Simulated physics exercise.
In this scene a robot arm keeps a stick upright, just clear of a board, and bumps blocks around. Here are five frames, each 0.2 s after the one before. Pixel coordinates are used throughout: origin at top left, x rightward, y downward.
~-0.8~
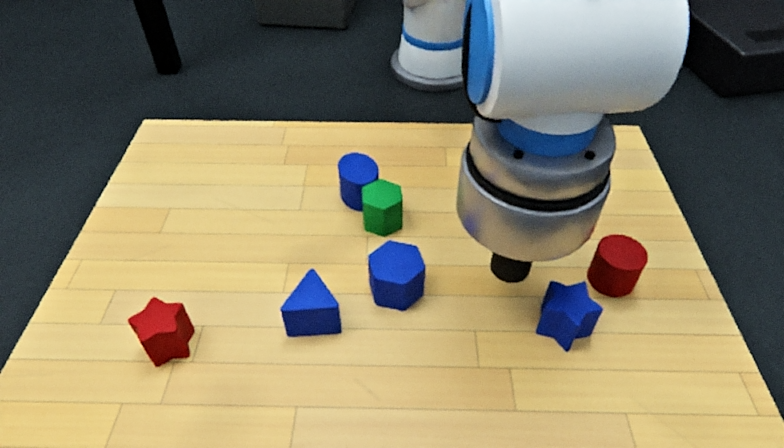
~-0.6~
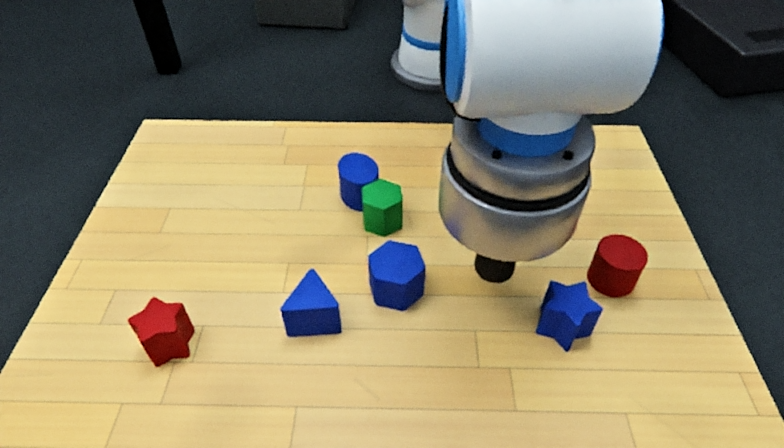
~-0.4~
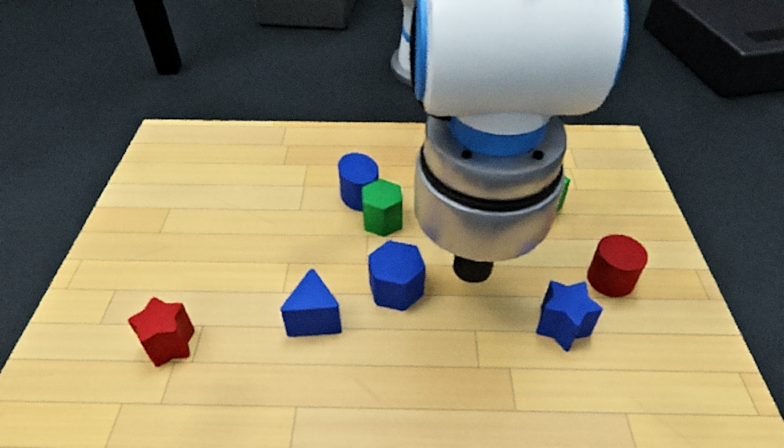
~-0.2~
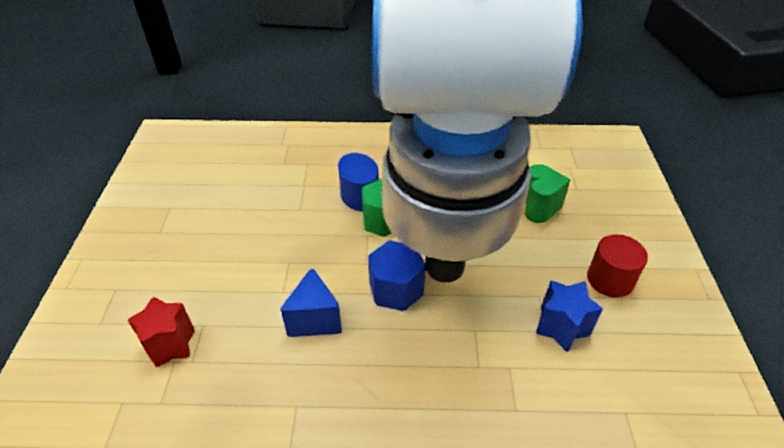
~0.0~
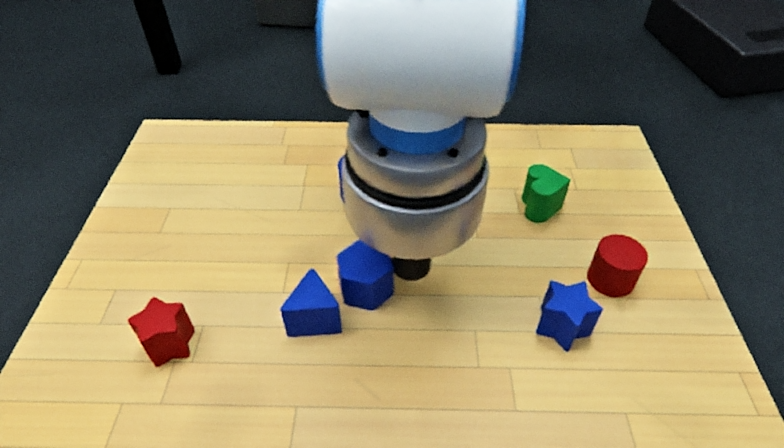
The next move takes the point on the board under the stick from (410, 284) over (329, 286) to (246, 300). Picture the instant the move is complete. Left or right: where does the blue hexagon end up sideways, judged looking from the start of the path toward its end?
The answer is right: Facing from the path's start to its end, that's where the blue hexagon shifts.
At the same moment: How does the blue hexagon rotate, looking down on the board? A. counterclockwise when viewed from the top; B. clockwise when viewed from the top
It's B.
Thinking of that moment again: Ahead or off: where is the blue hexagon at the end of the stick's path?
I expect it to be in front.
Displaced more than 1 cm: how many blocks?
Answer: Two blocks.
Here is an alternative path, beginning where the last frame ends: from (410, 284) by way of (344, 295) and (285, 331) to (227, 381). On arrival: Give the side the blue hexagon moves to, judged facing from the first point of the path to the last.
It's going to go right.
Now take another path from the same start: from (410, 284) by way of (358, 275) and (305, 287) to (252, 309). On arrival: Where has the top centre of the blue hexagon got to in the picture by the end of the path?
I'd say the blue hexagon ends with its top centre at (199, 273).
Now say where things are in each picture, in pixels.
The first picture shows stick tip at (510, 268); block tops, red star-shaped block at (156, 318); blue triangular block at (310, 294); blue hexagon at (396, 261).
The second picture shows stick at (494, 268); blocks unchanged.
The third picture shows stick at (472, 268); blocks unchanged.
The fourth picture shows stick at (445, 267); blocks unchanged.
The fifth picture shows stick at (411, 266); red star-shaped block at (156, 318); blue triangular block at (310, 294); blue hexagon at (365, 261).
What follows on the original path. One third of the way, stick at (354, 266); blue triangular block at (297, 296), turned 40° anticlockwise; blue hexagon at (307, 259).
Two thirds of the way, stick at (297, 271); blue triangular block at (291, 299), turned 55° anticlockwise; blue hexagon at (249, 260), turned 15° clockwise.
At the end, stick at (240, 282); red star-shaped block in place; blue triangular block at (291, 299), turned 55° anticlockwise; blue hexagon at (195, 261), turned 45° clockwise.
